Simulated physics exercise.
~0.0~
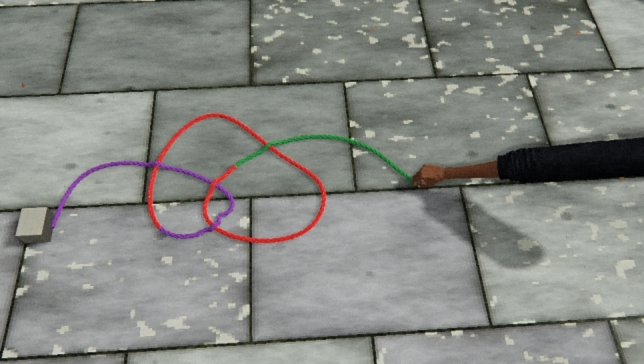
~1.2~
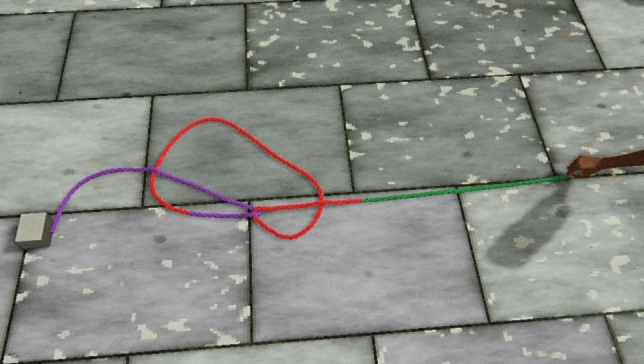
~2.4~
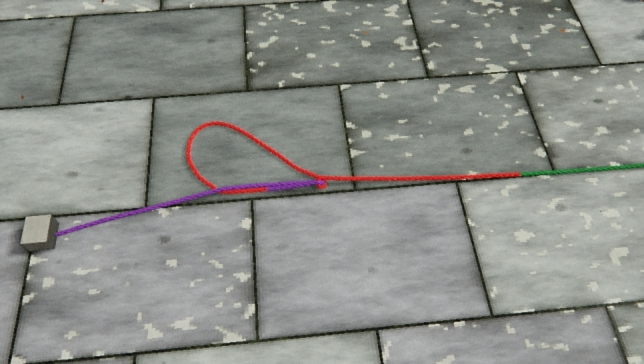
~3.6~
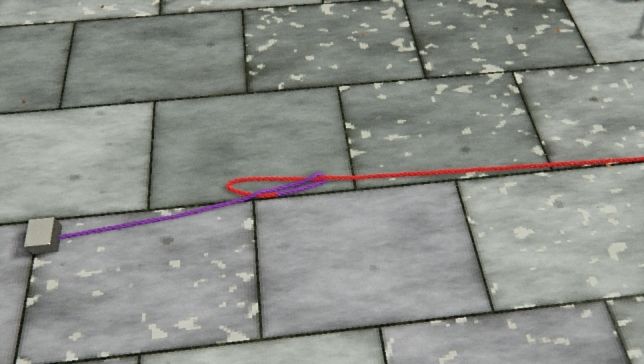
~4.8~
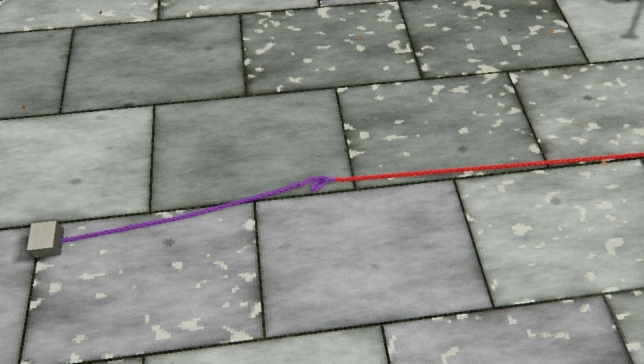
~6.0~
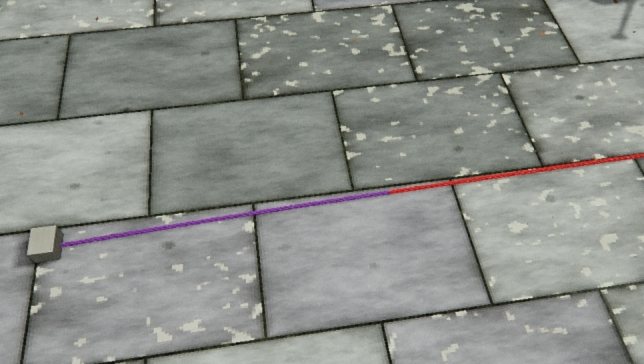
A hand pulled the free end of a purple, red and green rope to the right across stone paving while the other end stayed fixed to a small block, and the loops shrank and slipped away until the rope ran straight.
